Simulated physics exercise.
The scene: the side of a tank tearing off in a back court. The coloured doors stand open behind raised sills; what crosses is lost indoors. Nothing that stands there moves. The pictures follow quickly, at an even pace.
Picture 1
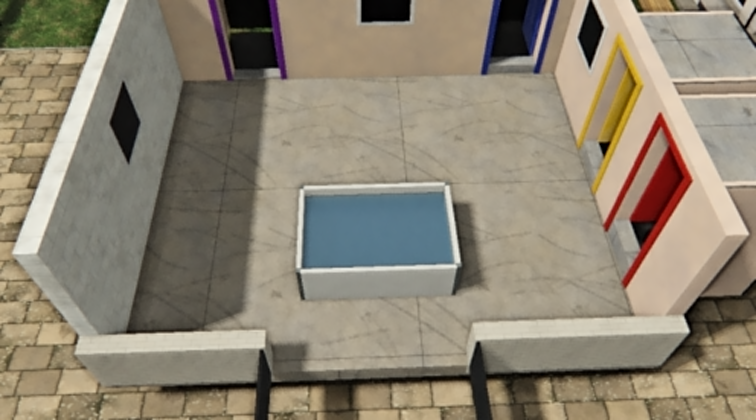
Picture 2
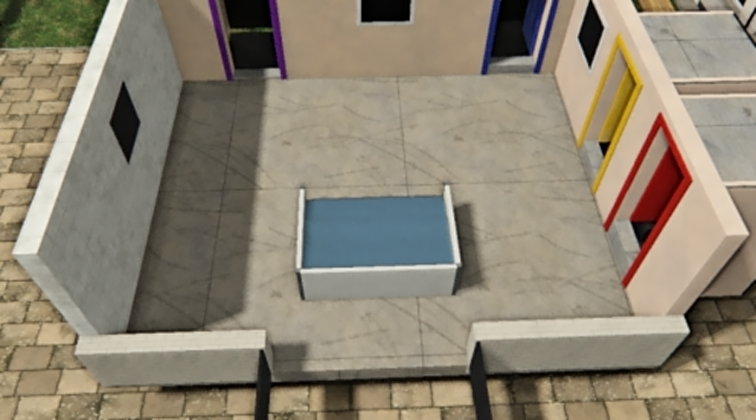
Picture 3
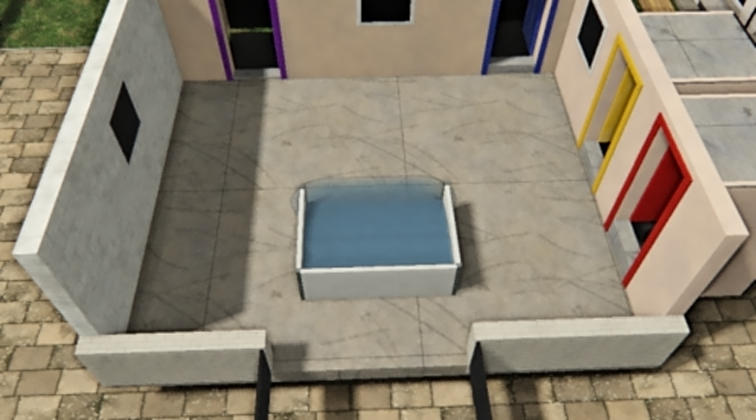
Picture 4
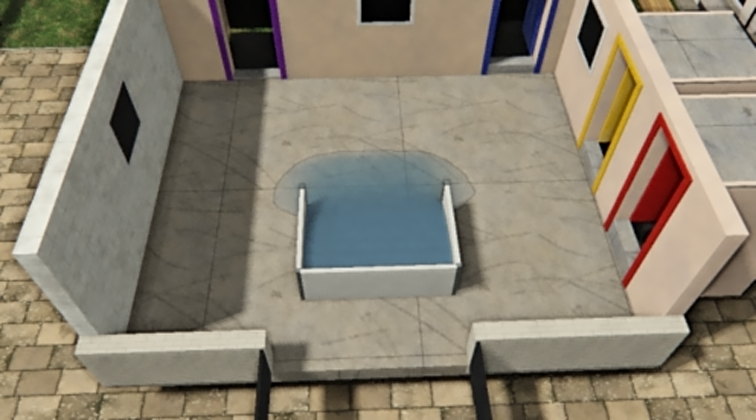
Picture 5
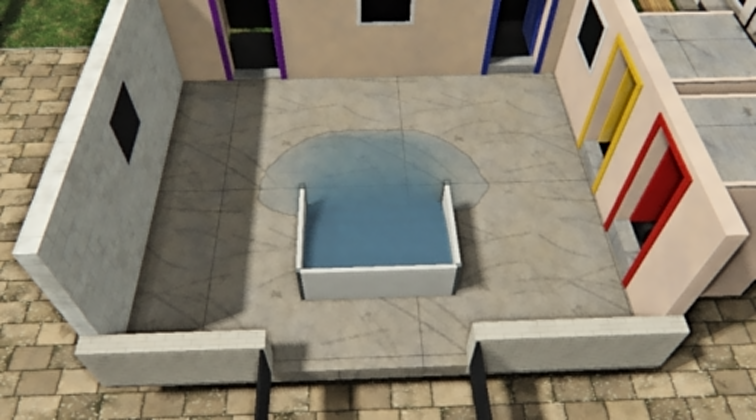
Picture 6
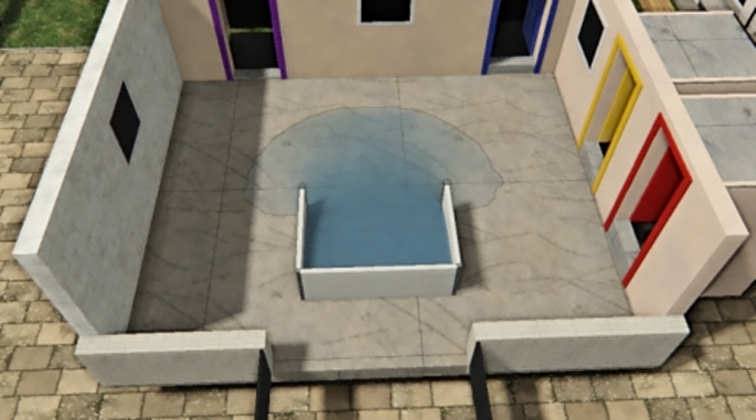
Water poured out of the tank in the back court after its far side came away, spreading across the grey floor in a widening, rounded sheet toward the wall with the purple and blue doorways.
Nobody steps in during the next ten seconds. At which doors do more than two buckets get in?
One by one: The purple door floods; the red door holds within the limit; the blue door holds within the limit; the yellow door holds within the limit.
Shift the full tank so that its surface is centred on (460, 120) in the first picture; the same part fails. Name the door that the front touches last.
That is the one in red.
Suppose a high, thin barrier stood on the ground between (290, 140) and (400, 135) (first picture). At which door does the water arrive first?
First comes the blue one.
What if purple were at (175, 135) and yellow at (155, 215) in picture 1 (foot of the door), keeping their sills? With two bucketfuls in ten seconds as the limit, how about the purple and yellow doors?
One by one: The purple one lets more in; the yellow one lets less in.
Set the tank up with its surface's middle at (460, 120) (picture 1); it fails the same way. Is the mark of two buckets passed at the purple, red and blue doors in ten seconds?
One by one: Purple door takes less, red door stays under, blue door goes over.
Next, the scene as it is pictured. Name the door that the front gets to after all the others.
I say the door marked red.
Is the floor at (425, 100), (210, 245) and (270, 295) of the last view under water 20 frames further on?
As listed: Awash, no water, clear.
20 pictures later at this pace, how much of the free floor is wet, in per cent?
Some 50 per cent.
A moment on, water covers 40 % of the floor; the purple door not reached, the red door not reached, the blue door not reached, the yellow door not reached.
Next, water covers 45 % of the floor; the purple door under two buckets in, the red door not reached, the blue door wet at the sill, nothing in, the yellow door not reached.
Then, water covers 50 % of the floor; the purple door over two buckets in, the red door not reached, the blue door wet at the sill, nothing in, the yellow door wet at the sill, nothing in.
Later, water covers 90 % of the floor; the purple door over two buckets in, the red door wet at the sill, nothing in, the blue door wet at the sill, nothing in, the yellow door wet at the sill, nothing in.
In the end, water covers 100 % of the floor; the purple door over two buckets in, the red door wet at the sill, nothing in, the blue door wet at the sill, nothing in, the yellow door wet at the sill, nothing in.
